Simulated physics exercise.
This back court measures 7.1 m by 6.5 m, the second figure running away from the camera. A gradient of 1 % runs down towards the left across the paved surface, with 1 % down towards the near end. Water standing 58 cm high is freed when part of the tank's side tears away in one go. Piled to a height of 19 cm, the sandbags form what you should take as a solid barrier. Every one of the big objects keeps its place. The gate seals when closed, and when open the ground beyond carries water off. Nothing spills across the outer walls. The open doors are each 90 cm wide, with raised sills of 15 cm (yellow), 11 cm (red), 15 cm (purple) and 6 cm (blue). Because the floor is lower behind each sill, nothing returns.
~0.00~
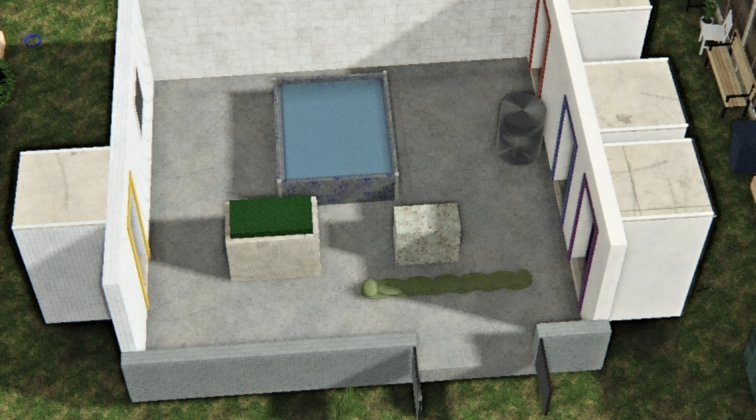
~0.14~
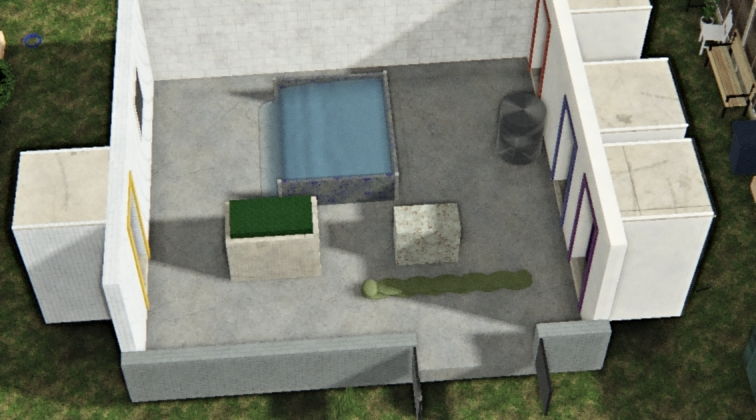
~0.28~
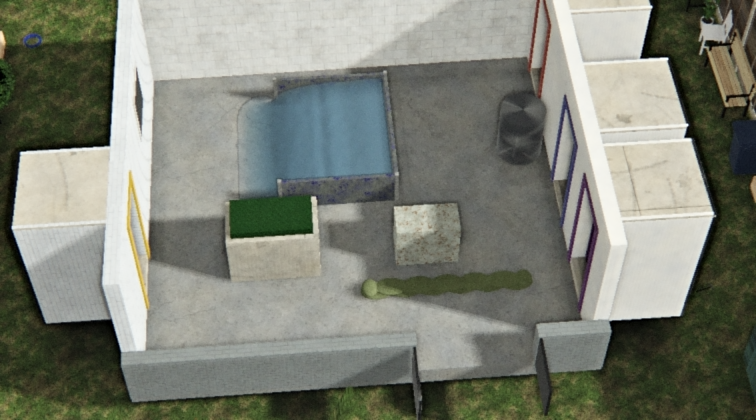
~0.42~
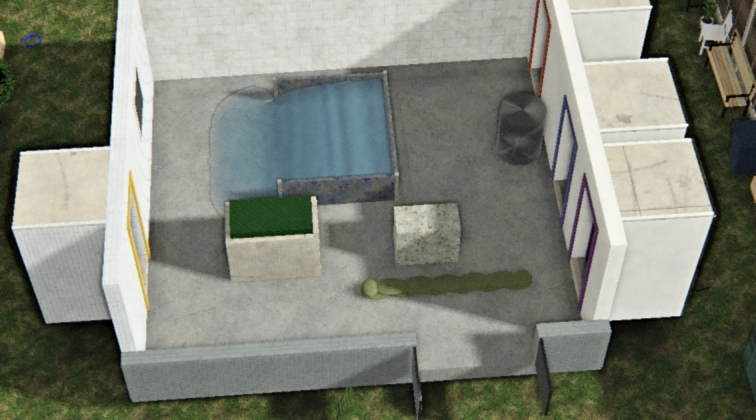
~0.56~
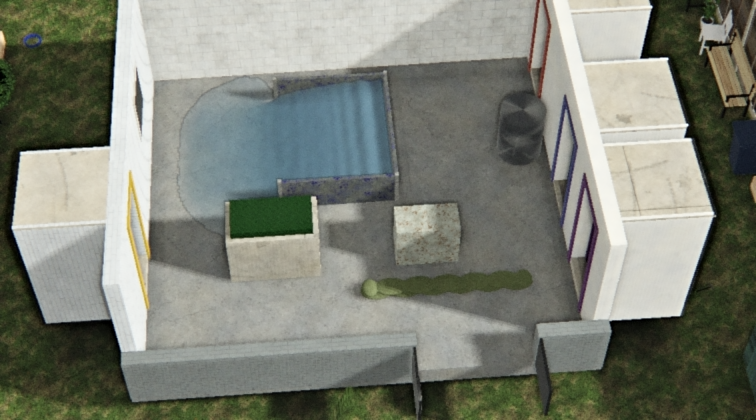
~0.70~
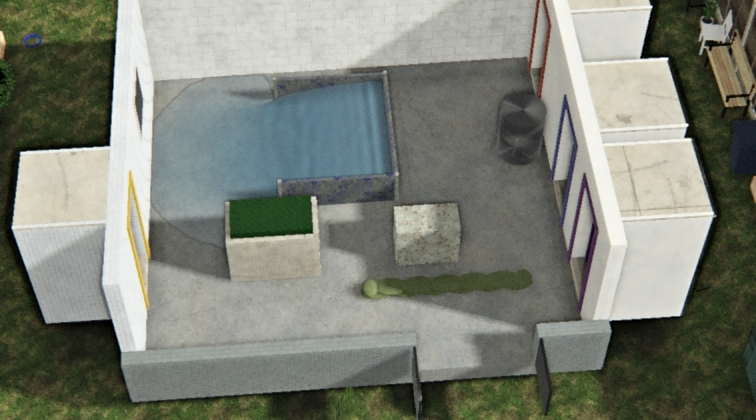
Water pouring from the open left side of a raised tank, spreading leftward in a rounded sheet across a grey walled courtyard.
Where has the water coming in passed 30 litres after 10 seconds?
My prediction: The yellow door will most likely respect the limit; the red door will most likely respect the limit; the purple door will most likely respect the limit; the blue door will most likely respect the limit.
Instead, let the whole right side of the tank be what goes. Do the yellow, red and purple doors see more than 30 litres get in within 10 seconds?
Then: Yellow under, red above, purple below.
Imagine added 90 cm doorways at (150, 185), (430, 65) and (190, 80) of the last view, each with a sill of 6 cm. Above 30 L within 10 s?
First doorway gets there, second falls short, third gets there.
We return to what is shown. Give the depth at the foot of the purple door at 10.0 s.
Roughly 7.5 centimetres.
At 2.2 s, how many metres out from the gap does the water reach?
I'd put it close to 5.0 m.
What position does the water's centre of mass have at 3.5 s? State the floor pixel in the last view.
At roughly (229, 187).
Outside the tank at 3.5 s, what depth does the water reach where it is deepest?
Roughly 30 cm.
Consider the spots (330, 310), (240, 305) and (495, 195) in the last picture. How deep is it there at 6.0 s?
The depths come out at 5, 6 and 0 centimetres, in the order listed.
After 1.4 s water covers 25 % of the floor and is deepest (41 cm) near (162, 167); yellow door 7 cm at the sill, 0 L in, red door not reached, purple door not reached, blue door not reached.
After 2.2 s water covers 30 % of the floor and is deepest (43 cm) near (154, 86); yellow door 20 cm at the sill, 1 L in, red door not reached, purple door not reached, blue door not reached.
After 3.5 s water covers 40 % of the floor and is deepest (30 cm) near (146, 377); yellow door 14 cm at the sill, 8 L in, red door not reached, purple door not reached, blue door not reached.
After 6.0 s water covers 75 % of the floor and is deepest (22 cm) near (146, 377); yellow door 12 cm at the sill, 8 L in, red door 13 cm at the sill, 5 L in, purple door 4 cm at the sill, 0 L in, blue door not reached.
After 10.0 s water covers 95 % of the floor and is deepest (12 cm) near (146, 377); yellow door 9 cm at the sill, 9 L in, red door 4 cm at the sill, 7 L in, purple door 7 cm at the sill, 0 L in, blue door 6 cm at the sill, 0 L in.
